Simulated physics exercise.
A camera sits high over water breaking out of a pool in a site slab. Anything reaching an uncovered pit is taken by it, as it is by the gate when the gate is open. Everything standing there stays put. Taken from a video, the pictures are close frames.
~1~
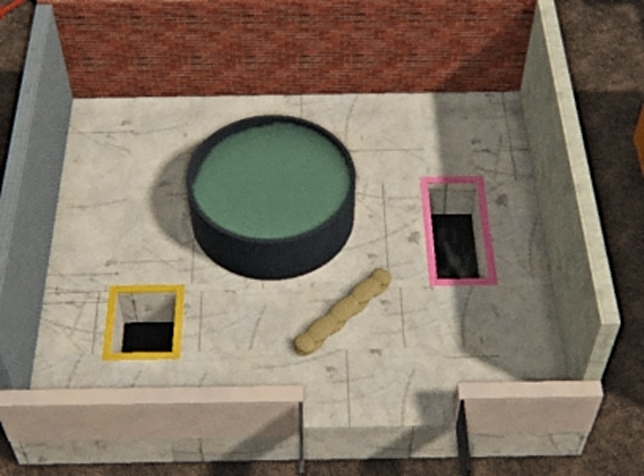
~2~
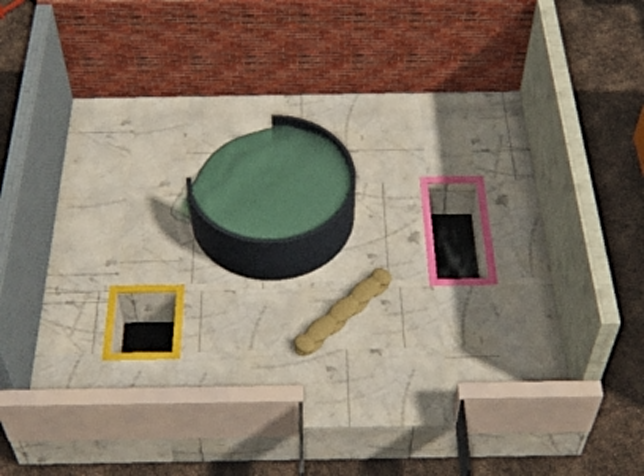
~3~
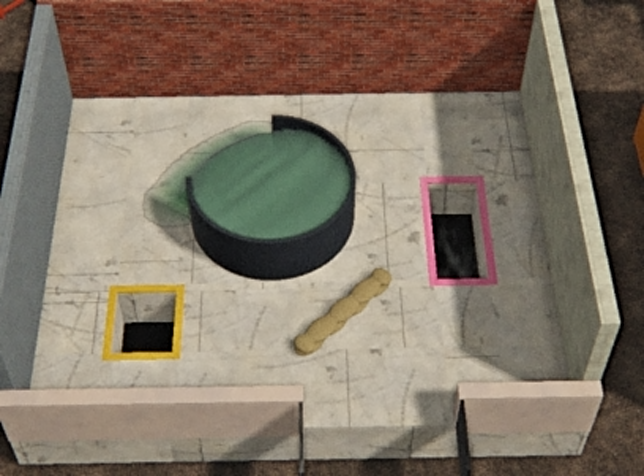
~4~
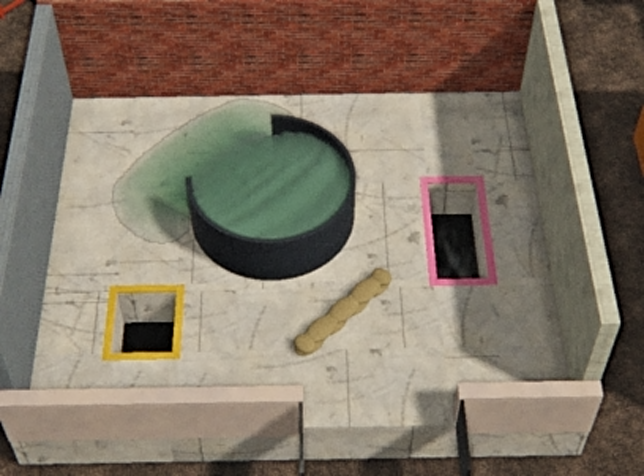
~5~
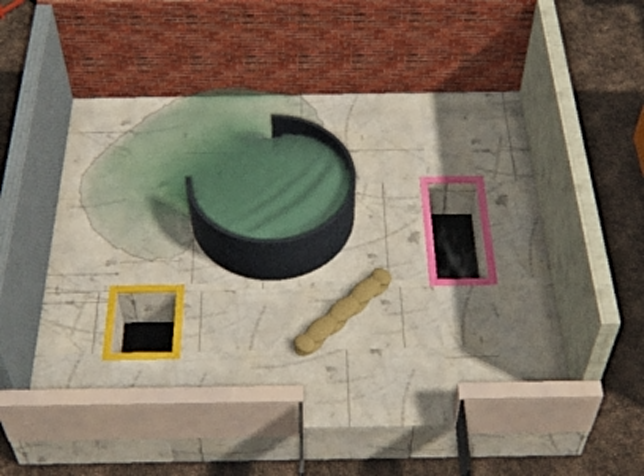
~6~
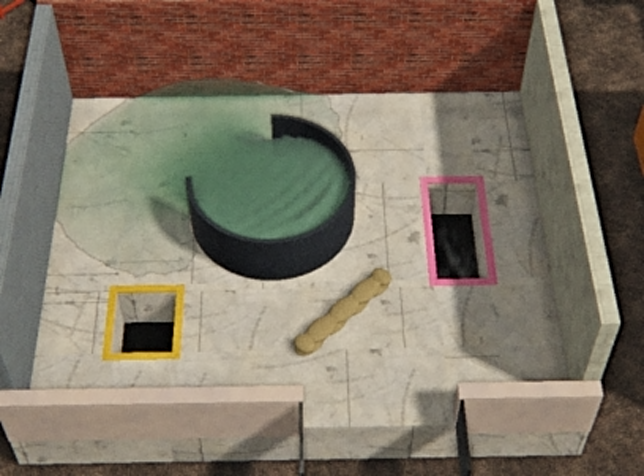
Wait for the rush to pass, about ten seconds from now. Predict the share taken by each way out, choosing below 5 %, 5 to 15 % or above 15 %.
Predicted: The gate takes below 5 %; the yellow pit takes above 15 %; the pink pit takes 5 to 15 %.
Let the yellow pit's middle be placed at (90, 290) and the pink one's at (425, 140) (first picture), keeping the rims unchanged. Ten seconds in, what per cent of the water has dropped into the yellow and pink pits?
Of everything, yellow catches 35 per cent while pink catches 15 per cent.
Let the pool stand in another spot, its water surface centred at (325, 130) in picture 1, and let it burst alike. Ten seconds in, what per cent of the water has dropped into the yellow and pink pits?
Estimated shares - yellow: Some 30 in a hundred; pink: Some 8 in a hundred.
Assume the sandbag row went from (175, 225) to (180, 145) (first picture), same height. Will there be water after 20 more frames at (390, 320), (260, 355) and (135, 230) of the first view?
First spot stays bare, second stays bare, third gets soaked.
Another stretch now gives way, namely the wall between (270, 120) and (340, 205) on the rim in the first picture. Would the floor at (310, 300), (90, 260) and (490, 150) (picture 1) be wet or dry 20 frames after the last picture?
First spot spared, second spot spared, third spot submerged.
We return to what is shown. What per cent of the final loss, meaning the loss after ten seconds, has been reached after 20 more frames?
Roughly 10 %.
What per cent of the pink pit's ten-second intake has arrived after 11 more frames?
Close to 0 percent.
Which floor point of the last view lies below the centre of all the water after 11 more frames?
Roughly (190, 169).
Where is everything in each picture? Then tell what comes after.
The first picture shows still water in the round pool at (271, 179).
In the second picture, water pours out on the round pool's far side and has run to a hidden place.
In the third picture, the front is at a hidden place, out from the gap on the round pool's far side.
In the fourth picture, water pours out on the round pool's far side and has run to (118, 205).
In the fifth picture, the front is at (88, 206), out from the gap on the round pool's far side.
In the sixth picture, water pours out on the round pool's far side and has run to (58, 209).
A moment on, water covers 25 % of the floor; the gate 0 %, the yellow pit 0 %, the pink pit 0 %.
Next, water covers 35 % of the floor; the gate 0 %, the yellow pit 0 %, the pink pit 0 %.
Then, water covers 60 % of the floor; the gate 0 %, the yellow pit 4 %, the pink pit 0 %.
Later, water covers 80 % of the floor; the gate 1 %, the yellow pit 14 %, the pink pit 3 %.
In the end, water covers 100 % of the floor; the gate 3 %, the yellow pit 24 %, the pink pit 11 %.
